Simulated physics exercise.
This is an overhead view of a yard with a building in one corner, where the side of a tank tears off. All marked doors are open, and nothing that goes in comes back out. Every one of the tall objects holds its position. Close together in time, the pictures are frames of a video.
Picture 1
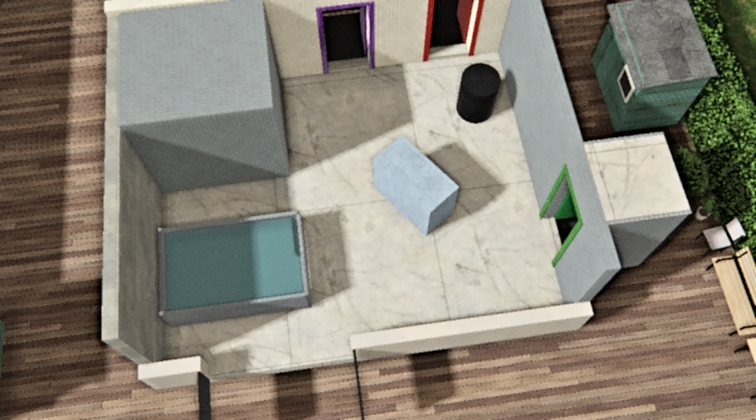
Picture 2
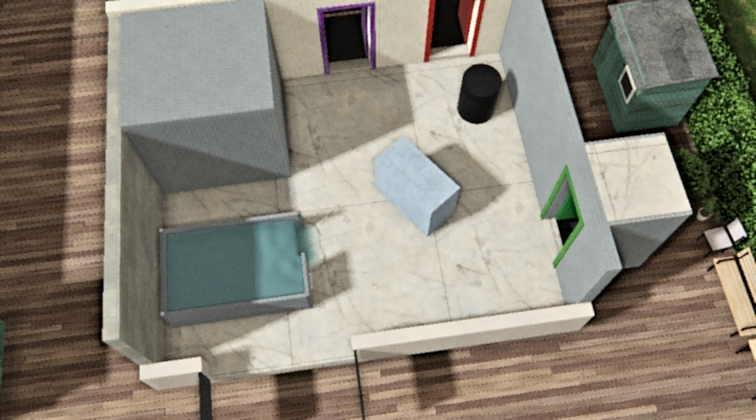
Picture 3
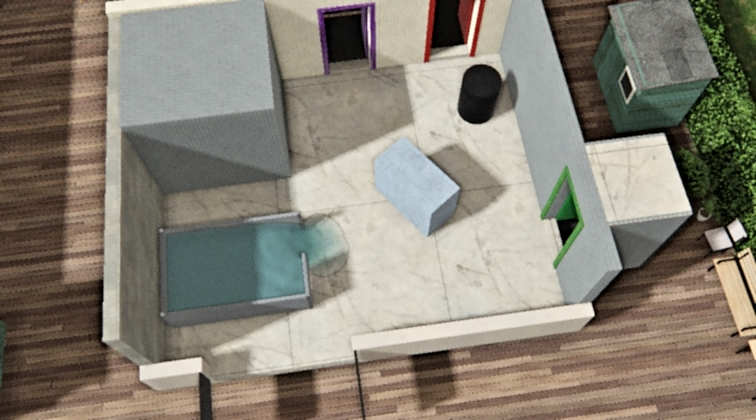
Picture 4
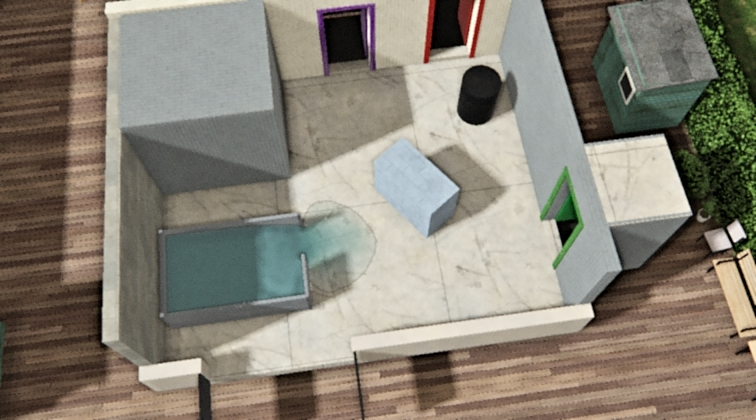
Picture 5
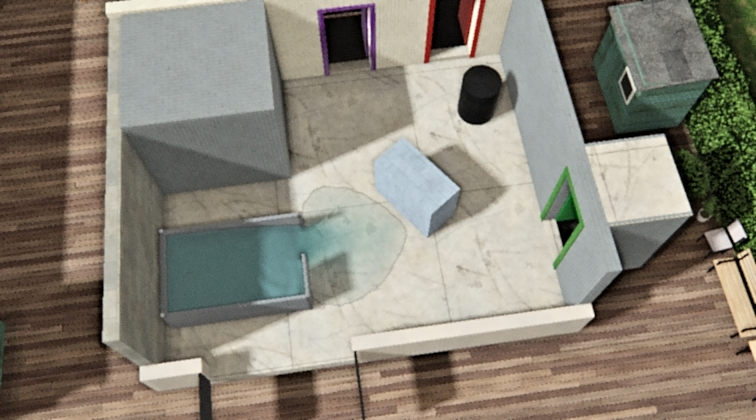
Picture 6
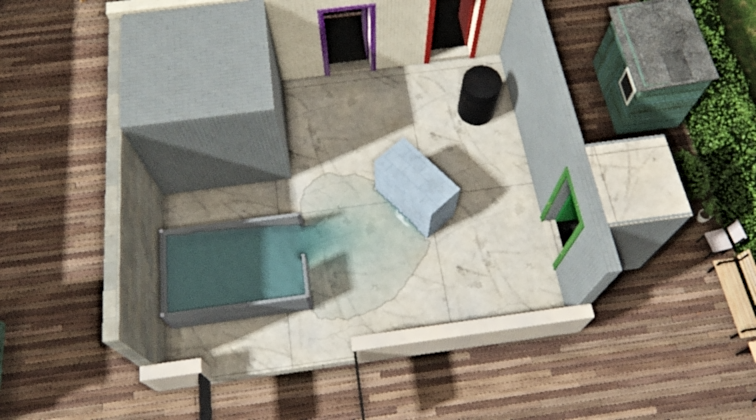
A walled yard with a big grey block in one corner held a tank of teal water, whose right side opened, and water poured out and spread rightward across the pale floor to the light-blue block.
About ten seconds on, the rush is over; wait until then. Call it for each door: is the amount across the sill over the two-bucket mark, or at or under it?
My call: The purple door over the mark, the green door over the mark, the red door at or under the mark.
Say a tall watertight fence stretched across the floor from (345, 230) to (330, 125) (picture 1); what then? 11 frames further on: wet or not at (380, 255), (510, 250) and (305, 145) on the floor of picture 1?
Soaked, soaked, soaked.
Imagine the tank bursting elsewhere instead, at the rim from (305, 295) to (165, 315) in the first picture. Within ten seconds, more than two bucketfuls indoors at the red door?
Here the red door remains short.
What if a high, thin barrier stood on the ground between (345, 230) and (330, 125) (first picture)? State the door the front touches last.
I'd say the red one is last.
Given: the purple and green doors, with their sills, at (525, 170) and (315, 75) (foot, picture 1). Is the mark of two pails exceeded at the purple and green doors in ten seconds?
Well, the purple door comes up short while the green door overshoots.
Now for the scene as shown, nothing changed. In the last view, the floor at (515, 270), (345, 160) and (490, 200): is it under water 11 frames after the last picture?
First spot inundated, second inundated, third not wet.
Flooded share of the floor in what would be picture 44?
By my count, 80 percent.
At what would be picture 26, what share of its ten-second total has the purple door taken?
Close to 20 out of every hundred.
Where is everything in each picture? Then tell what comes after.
In the first picture, the tank at (233, 263) is whole and still.
In the second picture, water pours out at (302, 244) and has run to (308, 227).
In the third picture, water pours out at (303, 245) and has run to (345, 248).
In the fourth picture, the front is at (370, 234), out from the gap at (302, 246).
In the fifth picture, the front is at (401, 230), out from the gap at (303, 246).
In the sixth picture, the front is at (425, 244), out from the gap at (303, 246).
A moment on, water covers 25 % of the floor; the purple door not reached, the green door not reached, the red door not reached.
Next, water covers 45 % of the floor; the purple door not reached, the green door wet at the sill, nothing in, the red door not reached.
Then, water covers 55 % of the floor; the purple door under two buckets in, the green door under two buckets in, the red door wet at the sill, nothing in.
Later, water covers 80 % of the floor; the purple door over two buckets in, the green door over two buckets in, the red door wet at the sill, nothing in.
In the end, water covers 90 % of the floor; the purple door far over two buckets in, the green door far over two buckets in, the red door wet at the sill, nothing in.
